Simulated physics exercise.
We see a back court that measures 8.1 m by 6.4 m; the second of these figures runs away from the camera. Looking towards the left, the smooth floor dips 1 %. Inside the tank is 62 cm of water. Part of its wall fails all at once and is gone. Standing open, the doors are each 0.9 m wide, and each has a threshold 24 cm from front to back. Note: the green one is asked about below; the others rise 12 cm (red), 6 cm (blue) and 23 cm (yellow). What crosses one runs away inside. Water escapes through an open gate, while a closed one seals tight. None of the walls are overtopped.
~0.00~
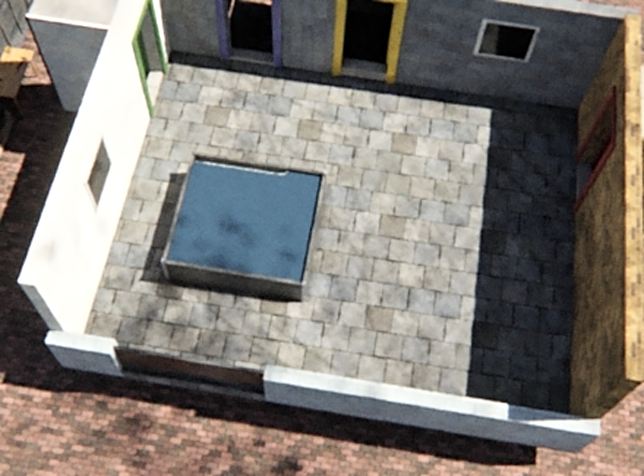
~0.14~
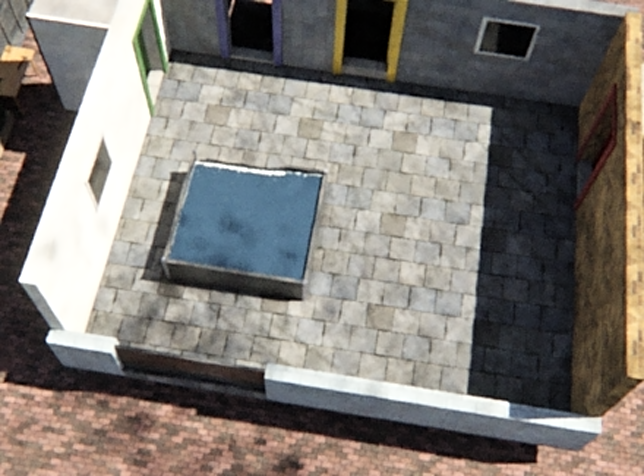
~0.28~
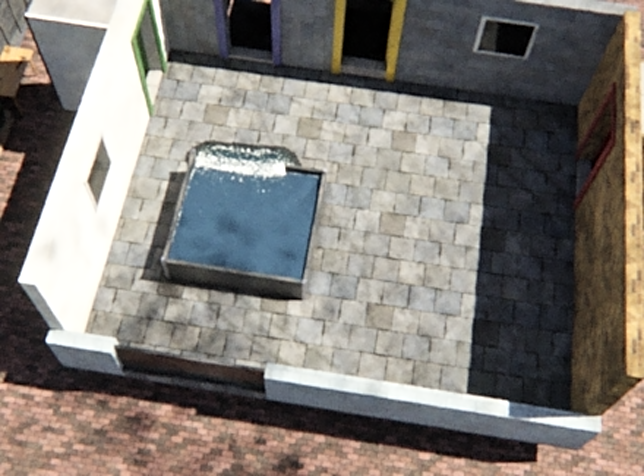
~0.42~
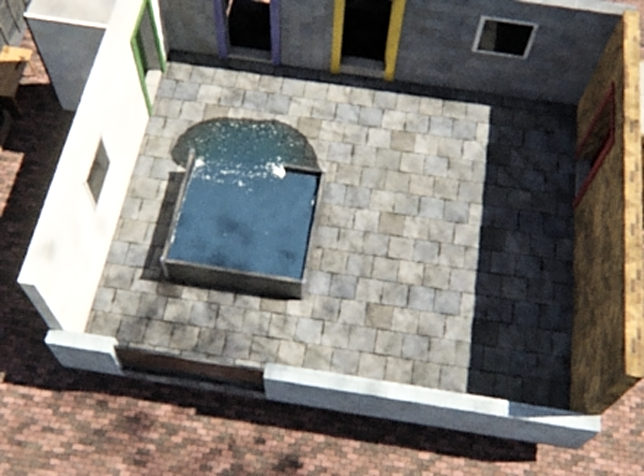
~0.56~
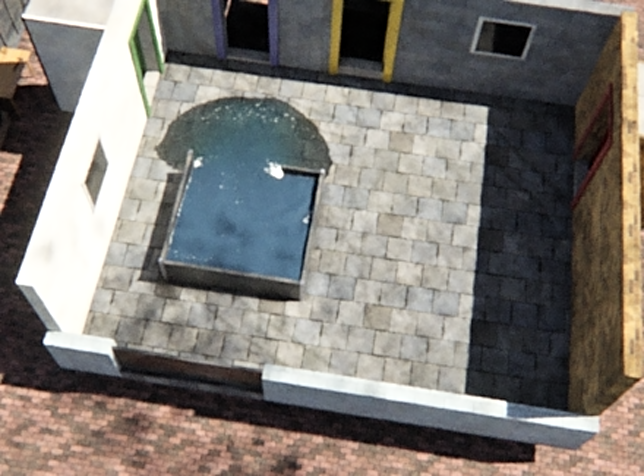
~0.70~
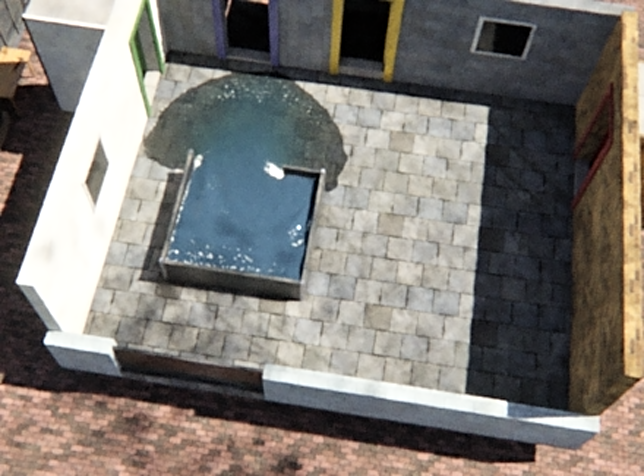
Water broke out through the far side of the square tank in the walled court, foaming at first, then fanned across the paving in a widening dark pool toward the back wall.
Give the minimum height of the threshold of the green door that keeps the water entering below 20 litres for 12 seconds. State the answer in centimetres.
Minimum height: About 22 cm.
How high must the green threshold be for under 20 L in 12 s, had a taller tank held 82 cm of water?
I'd go with near 31 cm then.
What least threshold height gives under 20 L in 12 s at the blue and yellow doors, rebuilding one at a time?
About 31 cm at blue and about 9.5 cm at yellow.
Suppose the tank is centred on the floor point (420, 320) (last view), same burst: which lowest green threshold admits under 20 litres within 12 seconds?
Minimum: Approx. 19 cm.
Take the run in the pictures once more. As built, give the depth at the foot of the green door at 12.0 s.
Some 8.5 cm.
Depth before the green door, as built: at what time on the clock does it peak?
That happens close to 2.8 s on the clock.
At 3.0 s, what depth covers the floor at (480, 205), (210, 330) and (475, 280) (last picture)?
Taking the spots in order: About 0, 0 and 0 centimetres.
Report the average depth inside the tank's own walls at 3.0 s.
24 cm, roughly.
After 1.4 s water covers 20 % of the floor, deepest (34 cm) near (275, 68); 10 cm at the green door, 0 litres in over its 10 cm threshold.
After 3.0 s water covers 30 % of the floor, deepest (29 cm) near (264, 74); 25 cm at the green door, 83 litres in over its 10 cm threshold.
After 12.0 s water covers 100 % of the floor, deepest (10 cm) near (78, 350); 8 cm at the green door, 204 litres in over its 10 cm threshold.
At the green door as built, the water arrived by 1.0 s and peaked near 26 cm at 2.8 s.
Run again over the same 12 s with other heights there, 33 litres in over 20 cm, 7 litres over 27 cm. The limit of 20 litres is kept from about 22 cm up.
